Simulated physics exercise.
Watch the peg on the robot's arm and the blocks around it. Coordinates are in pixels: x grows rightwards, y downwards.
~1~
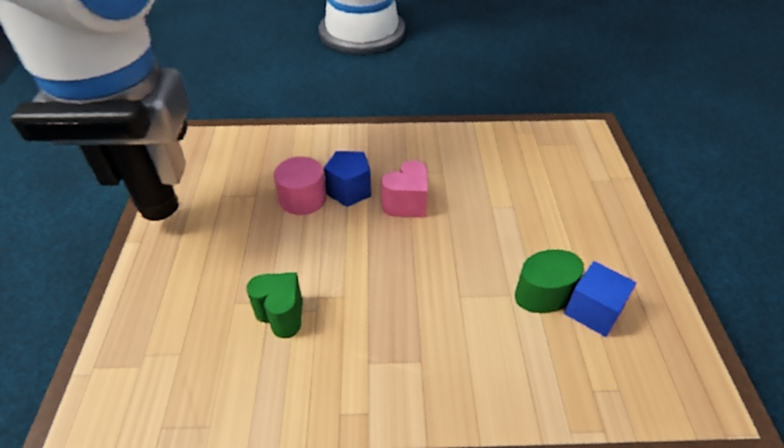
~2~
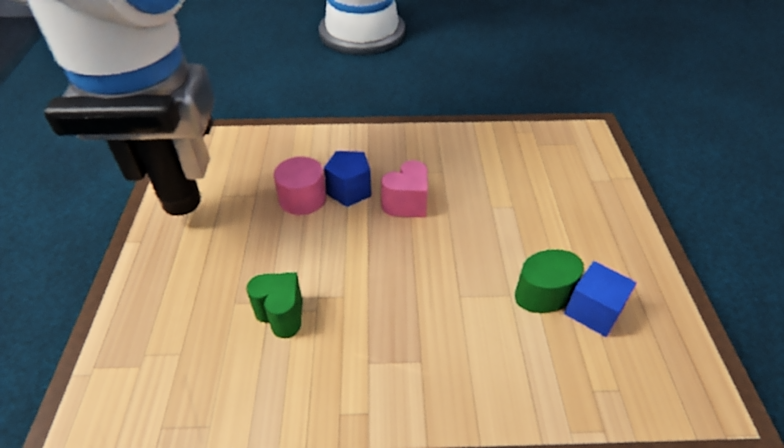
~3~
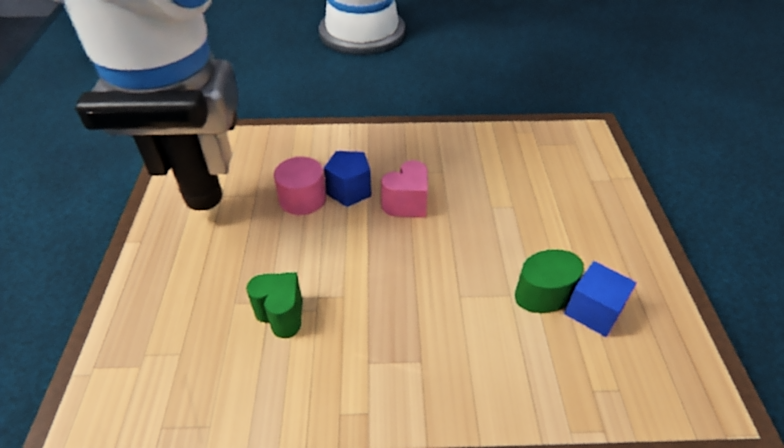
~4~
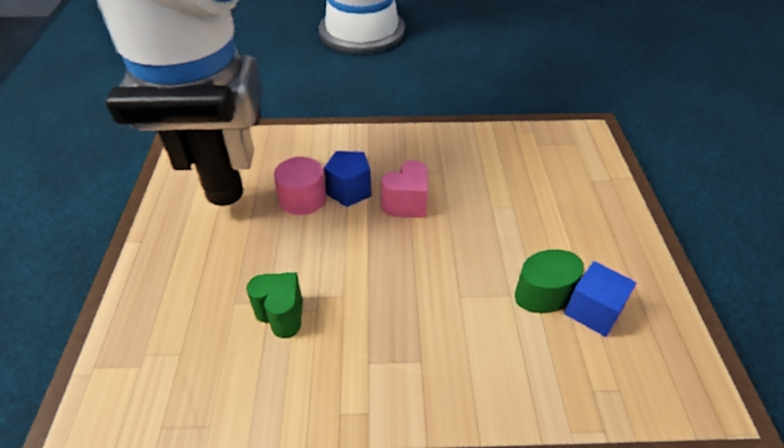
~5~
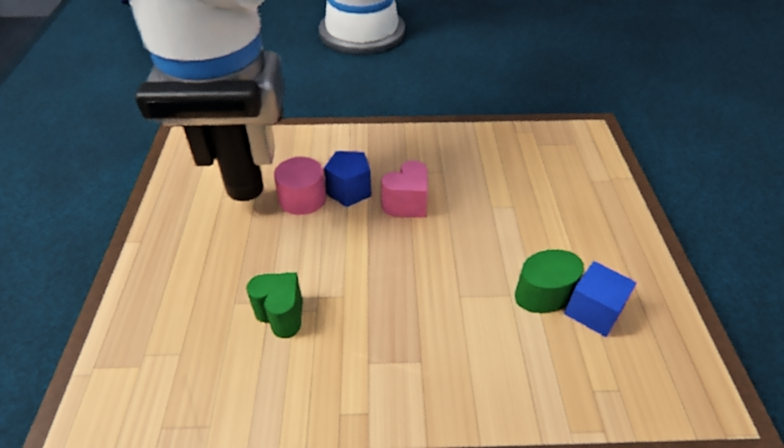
On a wooden board, a robot arm's black peg moves right beside the still blocks.
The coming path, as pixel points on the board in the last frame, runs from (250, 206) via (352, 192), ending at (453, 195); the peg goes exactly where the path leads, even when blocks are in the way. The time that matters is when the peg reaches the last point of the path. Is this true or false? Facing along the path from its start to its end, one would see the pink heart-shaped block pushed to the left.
That statement is not accurate.
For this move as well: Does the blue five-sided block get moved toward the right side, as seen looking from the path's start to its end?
No.
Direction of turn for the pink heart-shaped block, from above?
It makes a clockwise turn.
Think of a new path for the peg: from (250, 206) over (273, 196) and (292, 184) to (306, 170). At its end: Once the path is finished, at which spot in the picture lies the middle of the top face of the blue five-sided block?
The centre of its top will be at (373, 163).
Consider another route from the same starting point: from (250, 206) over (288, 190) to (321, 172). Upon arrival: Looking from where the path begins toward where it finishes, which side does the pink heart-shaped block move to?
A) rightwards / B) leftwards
My answer is option A.
On the path given first. One third of the way, peg at (318, 179); pink circular block at (359, 161); blue five-sided block at (403, 150); pink heart-shaped block at (412, 178).
Two thirds of the way, peg at (387, 176); pink circular block at (417, 147); blue five-sided block at (452, 132), turned 25° clockwise; pink heart-shaped block at (424, 181), turned 20° clockwise.
At the end, peg at (454, 178); pink circular block at (440, 140); blue five-sided block at (469, 123), turned 15° clockwise; pink heart-shaped block at (457, 192), turned 45° clockwise.
